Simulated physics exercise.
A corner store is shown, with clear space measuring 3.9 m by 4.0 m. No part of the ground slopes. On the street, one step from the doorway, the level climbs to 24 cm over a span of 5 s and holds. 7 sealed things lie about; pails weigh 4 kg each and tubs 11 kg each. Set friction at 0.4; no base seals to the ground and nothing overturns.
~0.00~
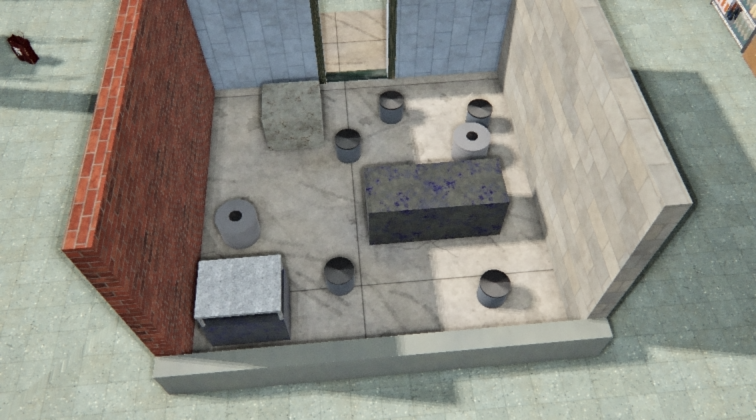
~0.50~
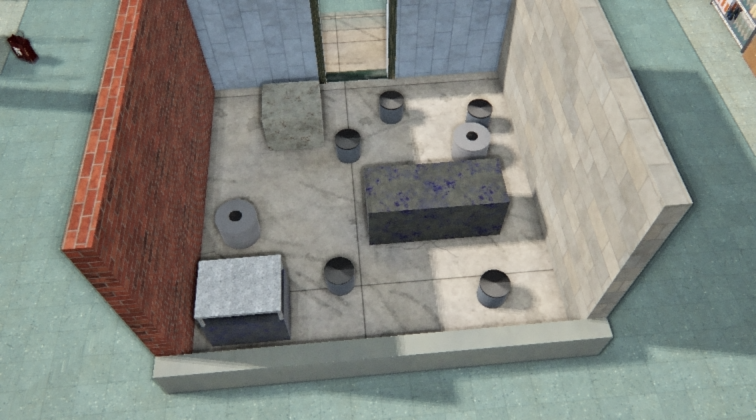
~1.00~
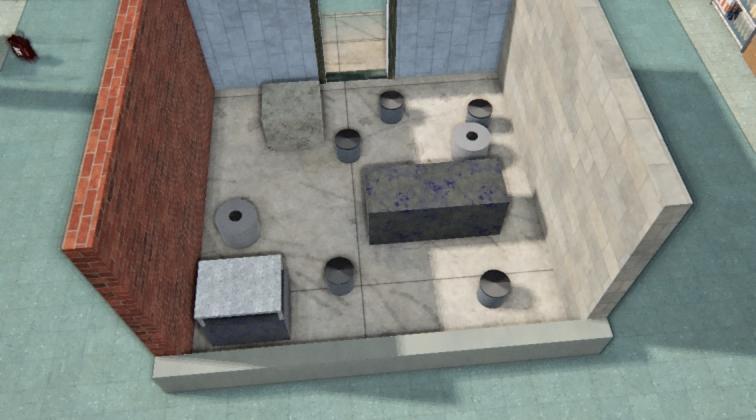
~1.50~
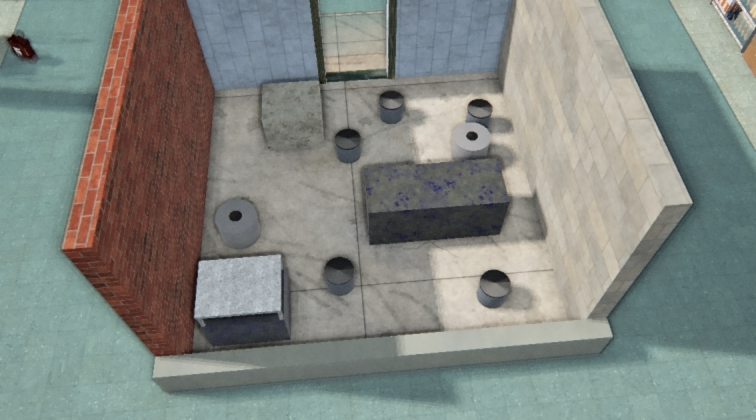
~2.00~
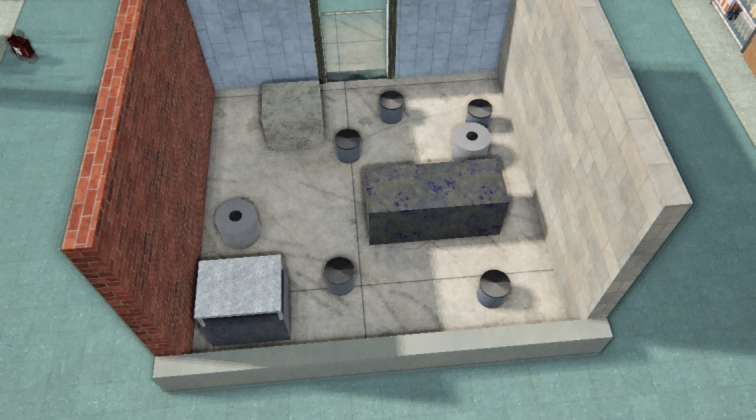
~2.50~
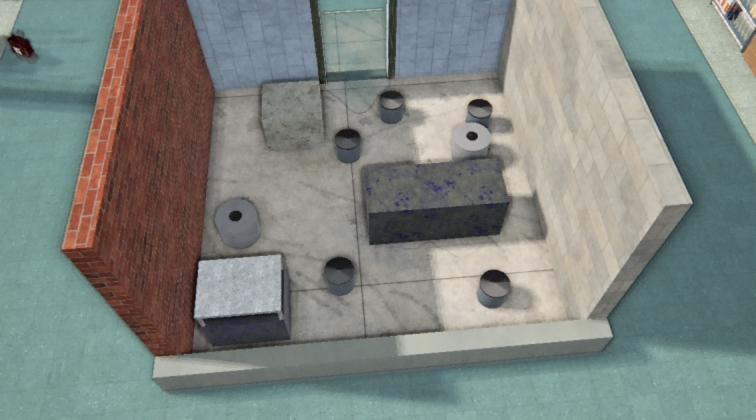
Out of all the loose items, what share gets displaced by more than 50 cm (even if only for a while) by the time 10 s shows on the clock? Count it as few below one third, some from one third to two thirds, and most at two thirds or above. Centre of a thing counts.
Most.
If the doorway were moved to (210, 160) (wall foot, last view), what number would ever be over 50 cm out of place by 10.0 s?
Result: 3 of them.
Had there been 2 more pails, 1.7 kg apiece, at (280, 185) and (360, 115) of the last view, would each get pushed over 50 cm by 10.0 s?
First one stays within it, second one goes beyond it.
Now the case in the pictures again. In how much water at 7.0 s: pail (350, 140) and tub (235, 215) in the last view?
Close to 7 and 3 centimetres.
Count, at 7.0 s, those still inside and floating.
Then: 3.
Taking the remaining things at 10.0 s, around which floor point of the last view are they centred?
(401, 224).
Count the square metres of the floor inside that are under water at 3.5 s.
About 2.0 m2.
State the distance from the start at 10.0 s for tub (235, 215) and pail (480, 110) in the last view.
First 0 cm, then 80 cm.
After 3.5 s 0 of 7 are over 50 cm from their spots; 0 afloat.
After 4.5 s 2 of 7 are over 50 cm from their spots; 0 afloat.
After 7.0 s 3 of 7 are over 50 cm from their spots; 3 afloat.
After 10.0 s 6 of 7 are over 50 cm from their spots, and 6 have been at some point; 5 afloat.
